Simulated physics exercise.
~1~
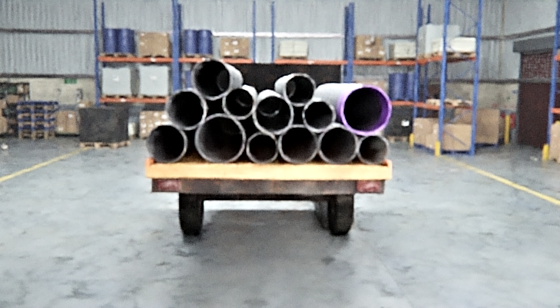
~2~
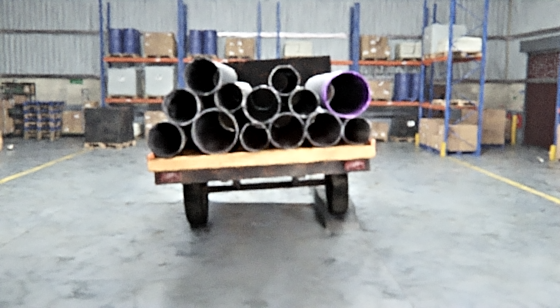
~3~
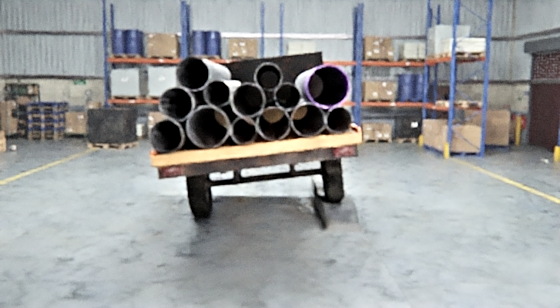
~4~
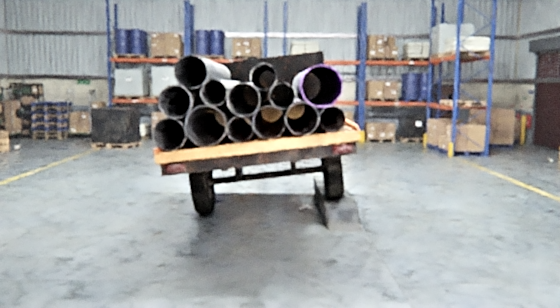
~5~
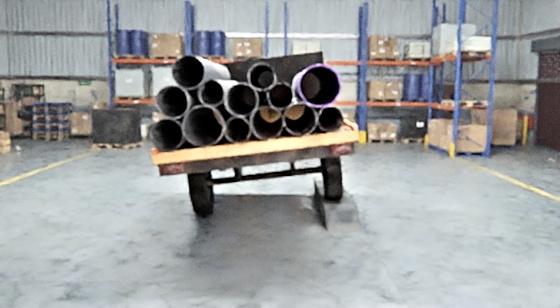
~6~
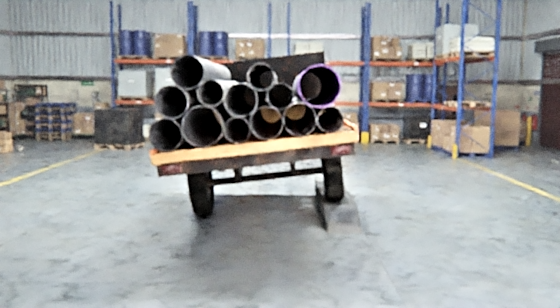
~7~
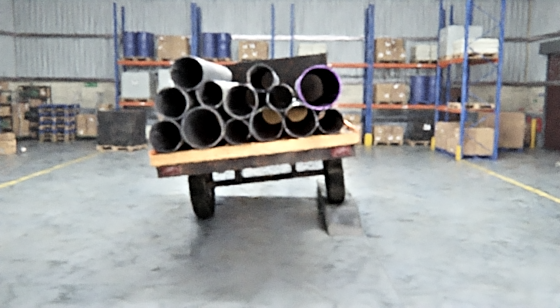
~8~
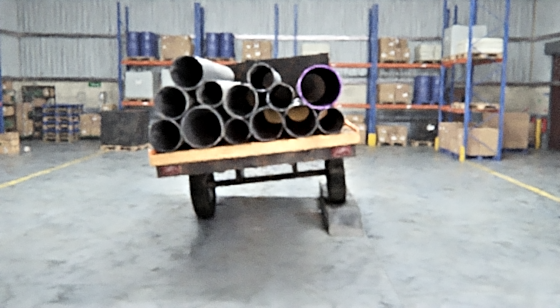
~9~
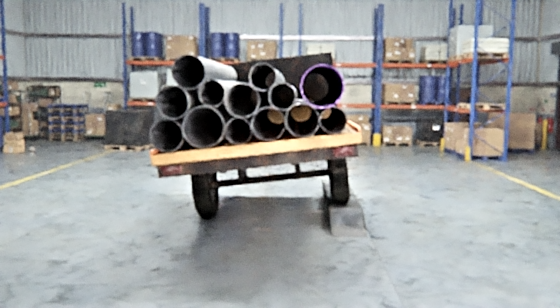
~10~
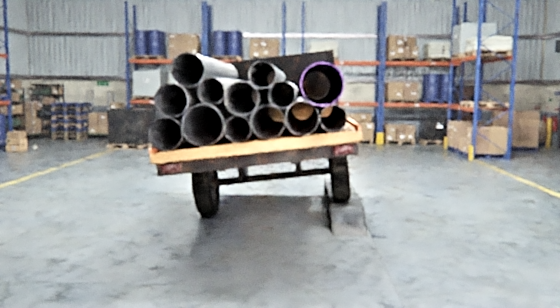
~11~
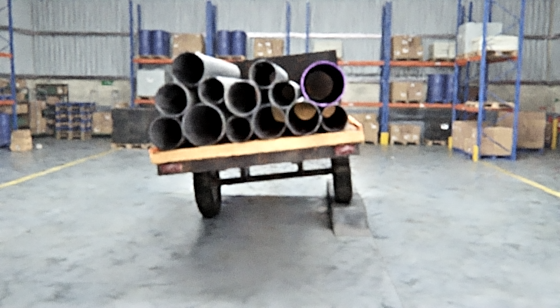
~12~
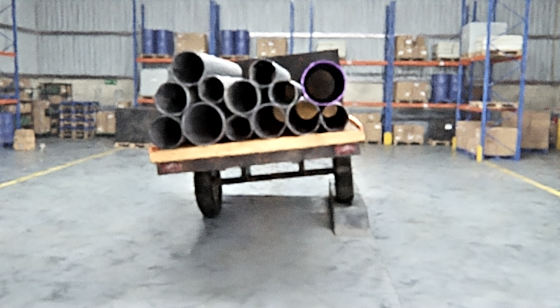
In this clip, a flat trailer stacked with pipes, one of them purple, moves through a warehouse until its right wheel rises onto a low block, tilting the deck down to the left; the pipes shift slightly left, then rest, all still aboard the leaning trailer.
